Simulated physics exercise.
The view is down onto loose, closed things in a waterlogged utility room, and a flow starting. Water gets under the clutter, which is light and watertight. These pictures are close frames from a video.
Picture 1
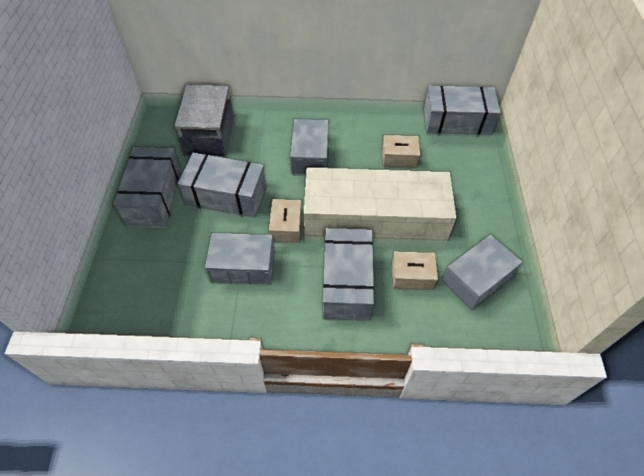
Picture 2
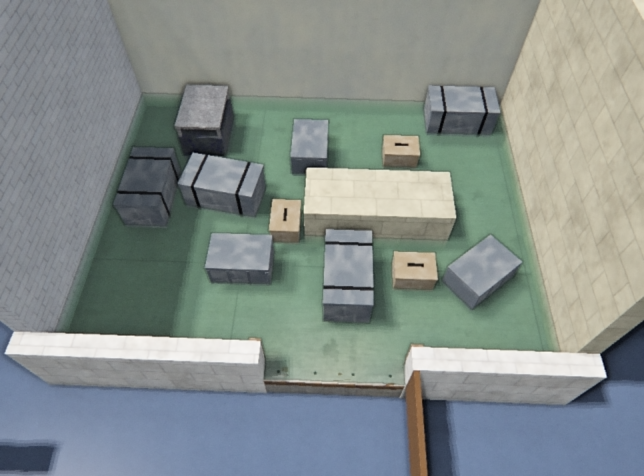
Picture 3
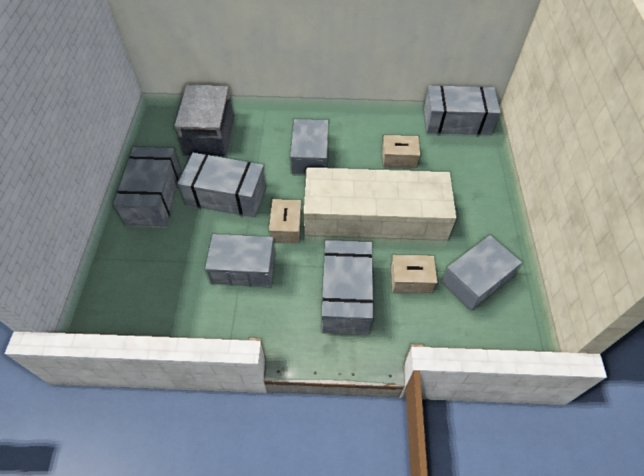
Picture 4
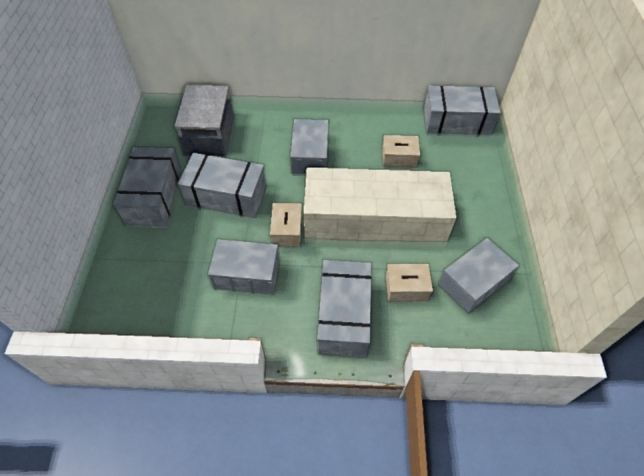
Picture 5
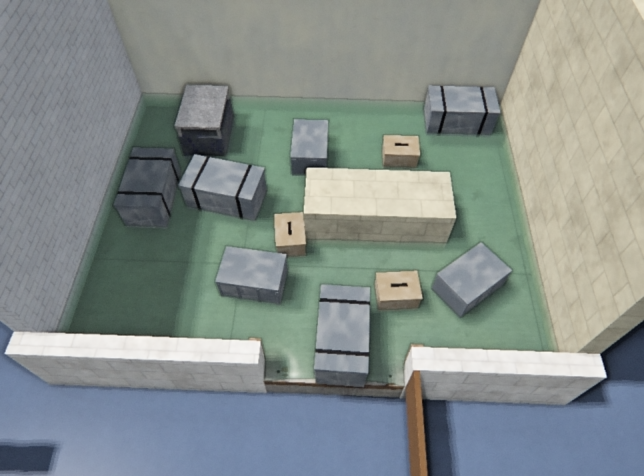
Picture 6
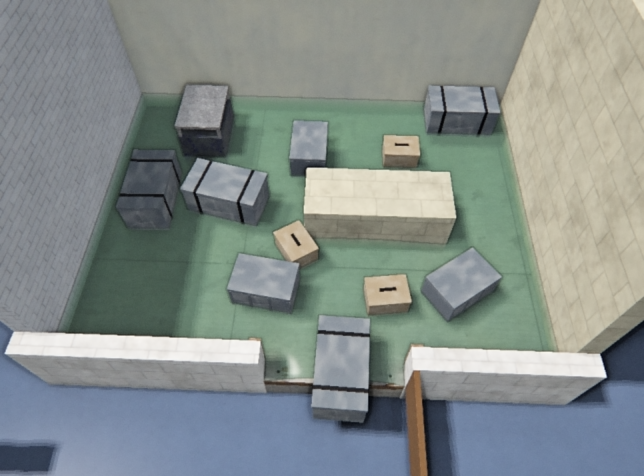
A brown door at the front of a green-floored room, seen from a fixed view high above, swings outward, and the grey, black-banded trunk nearest it slides toward the viewer into the opening. Grey boxes and small tan boxes lie around a long cream block between pale walls. Three nearby grey and tan boxes drift toward the gap, another tan one turns, and those at the back barely move.
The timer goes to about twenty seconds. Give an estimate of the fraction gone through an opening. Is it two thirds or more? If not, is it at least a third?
It falls in the highest third.
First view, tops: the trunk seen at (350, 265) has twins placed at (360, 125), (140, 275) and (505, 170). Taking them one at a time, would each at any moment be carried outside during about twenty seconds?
First doesn't escape, second escapes, third escapes.
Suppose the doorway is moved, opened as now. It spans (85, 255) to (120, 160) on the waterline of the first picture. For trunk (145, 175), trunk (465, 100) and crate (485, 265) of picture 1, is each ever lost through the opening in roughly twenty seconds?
Sequentially, I'd put it as swept away, not lost, not lost.
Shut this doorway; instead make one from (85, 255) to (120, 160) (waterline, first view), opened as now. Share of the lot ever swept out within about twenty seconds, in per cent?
70 per cent or so.
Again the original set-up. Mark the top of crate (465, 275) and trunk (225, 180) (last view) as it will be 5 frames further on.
They end up close to (417, 309) and close to (232, 220).
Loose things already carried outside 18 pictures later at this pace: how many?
The count is 6.
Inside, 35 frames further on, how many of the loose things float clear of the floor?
4.
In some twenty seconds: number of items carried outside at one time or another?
The count is 9.
A moment on, 3 of 10 are out; 7 afloat.
Next, 6 of 10 are out; 4 afloat.
Later, 6 of 10 are out; 4 afloat.
In the end, 9 of 10 are out; 1 afloat.
